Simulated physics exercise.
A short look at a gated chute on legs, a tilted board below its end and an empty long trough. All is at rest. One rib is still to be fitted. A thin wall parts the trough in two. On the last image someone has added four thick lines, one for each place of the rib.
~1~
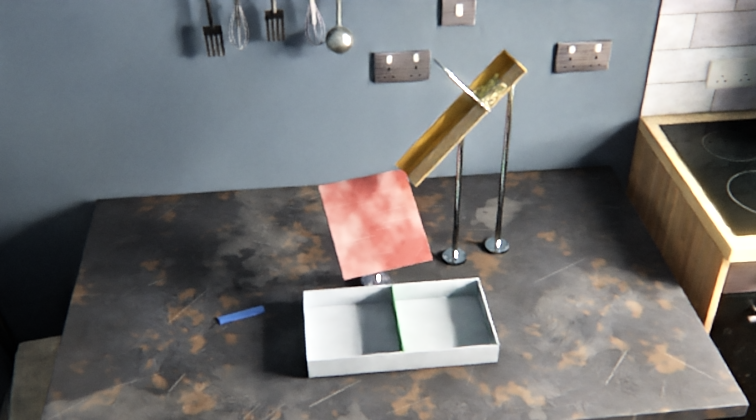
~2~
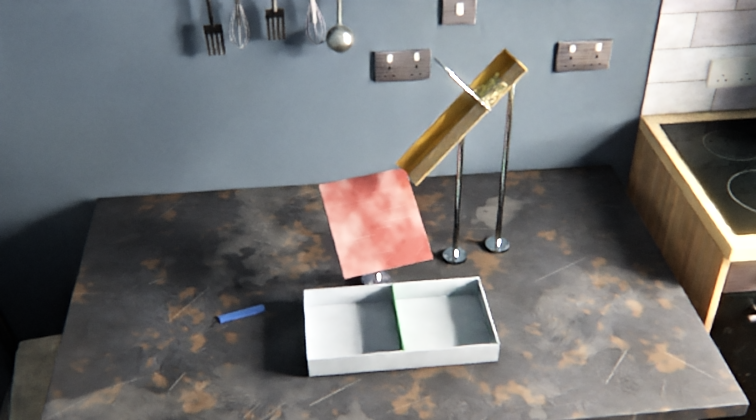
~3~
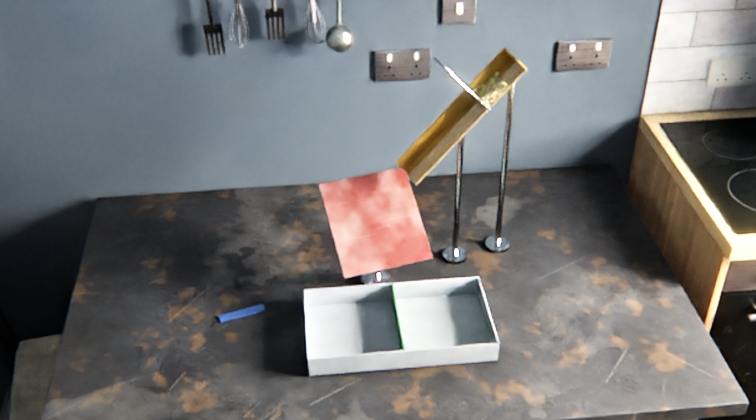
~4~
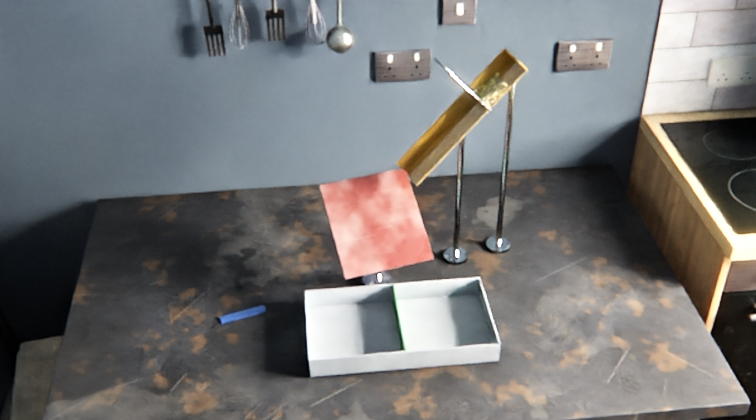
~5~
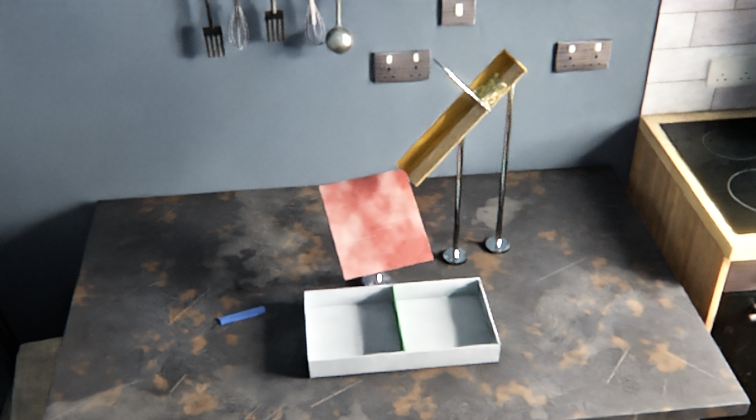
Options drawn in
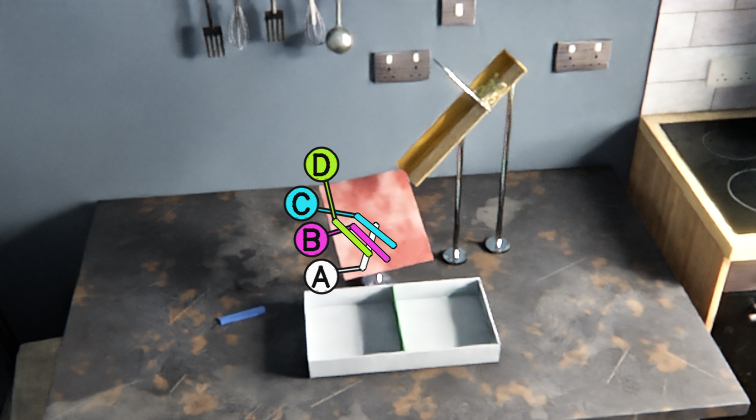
Tilted reddish board standing below a gated wooden chute on metal legs, behind an empty divided white trough, with nothing moving.
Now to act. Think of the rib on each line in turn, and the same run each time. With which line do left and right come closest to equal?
Line D does it best.
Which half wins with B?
The right half.
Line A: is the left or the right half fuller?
The left half.
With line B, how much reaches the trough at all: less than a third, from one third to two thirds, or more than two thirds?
Line B gives more than two thirds.
On the marked copy, line A from (375, 225) to (362, 267); line B from (353, 226) to (387, 259); line C from (357, 216) to (393, 245); line D from (335, 221) to (369, 253).
Choosing A, of what is caught, the larger part in the left half, about a tenth in the right.
Choosing B, of what is caught, about a tenth in the left half, almost all in the right.
Choosing C, of what is caught, about a tenth in the left half, the larger part in the right.
Choosing D, of what is caught, roughly half in the left half, roughly half in the right.
